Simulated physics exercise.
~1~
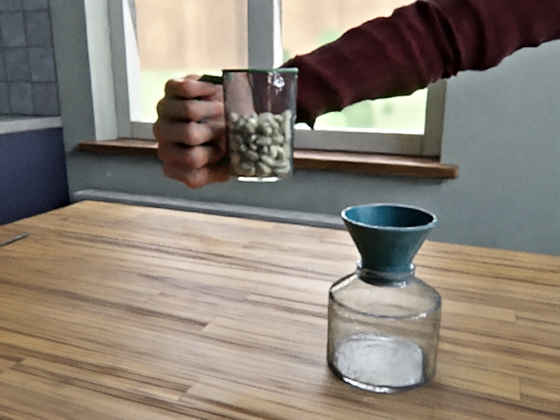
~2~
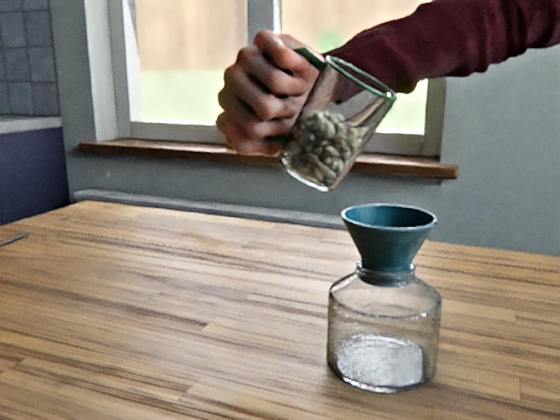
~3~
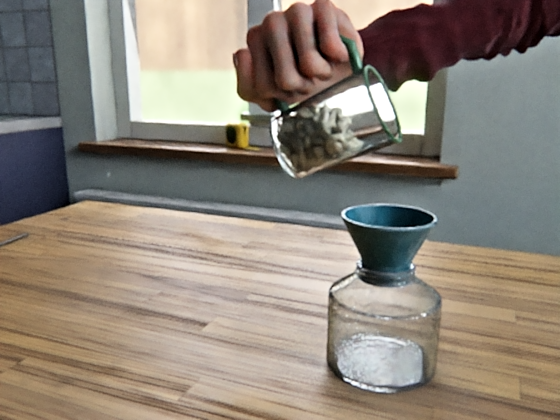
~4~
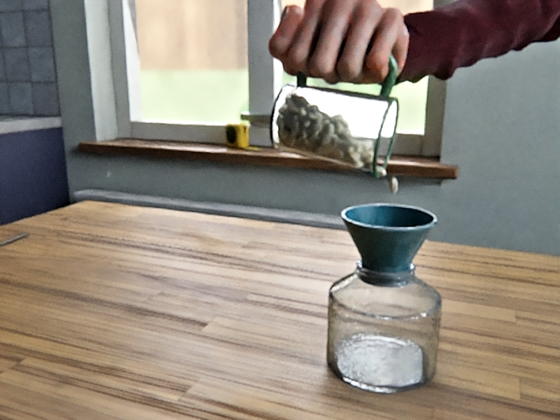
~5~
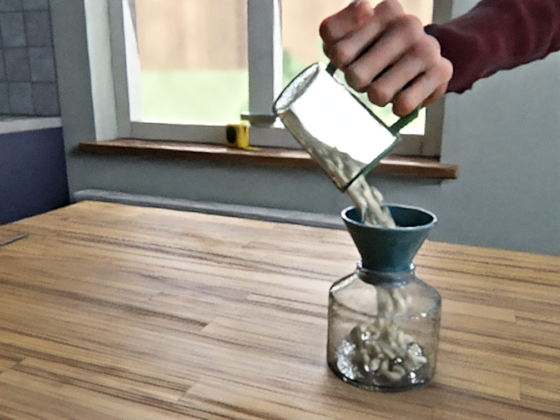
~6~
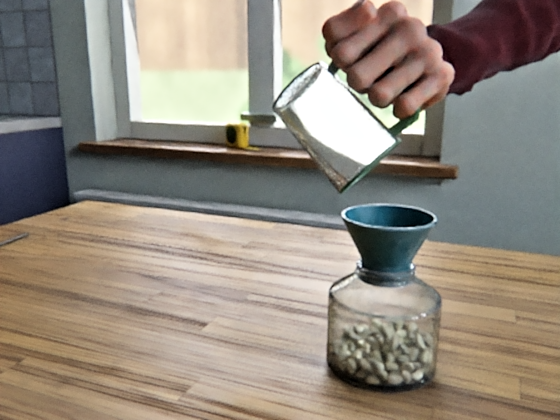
At a wooden table by a window, a hand held up a clear cup of pale beans, tipped it steadily over a blue funnel, and poured them into the glass jar below, until the cup was empty and the beans lay in the jar.
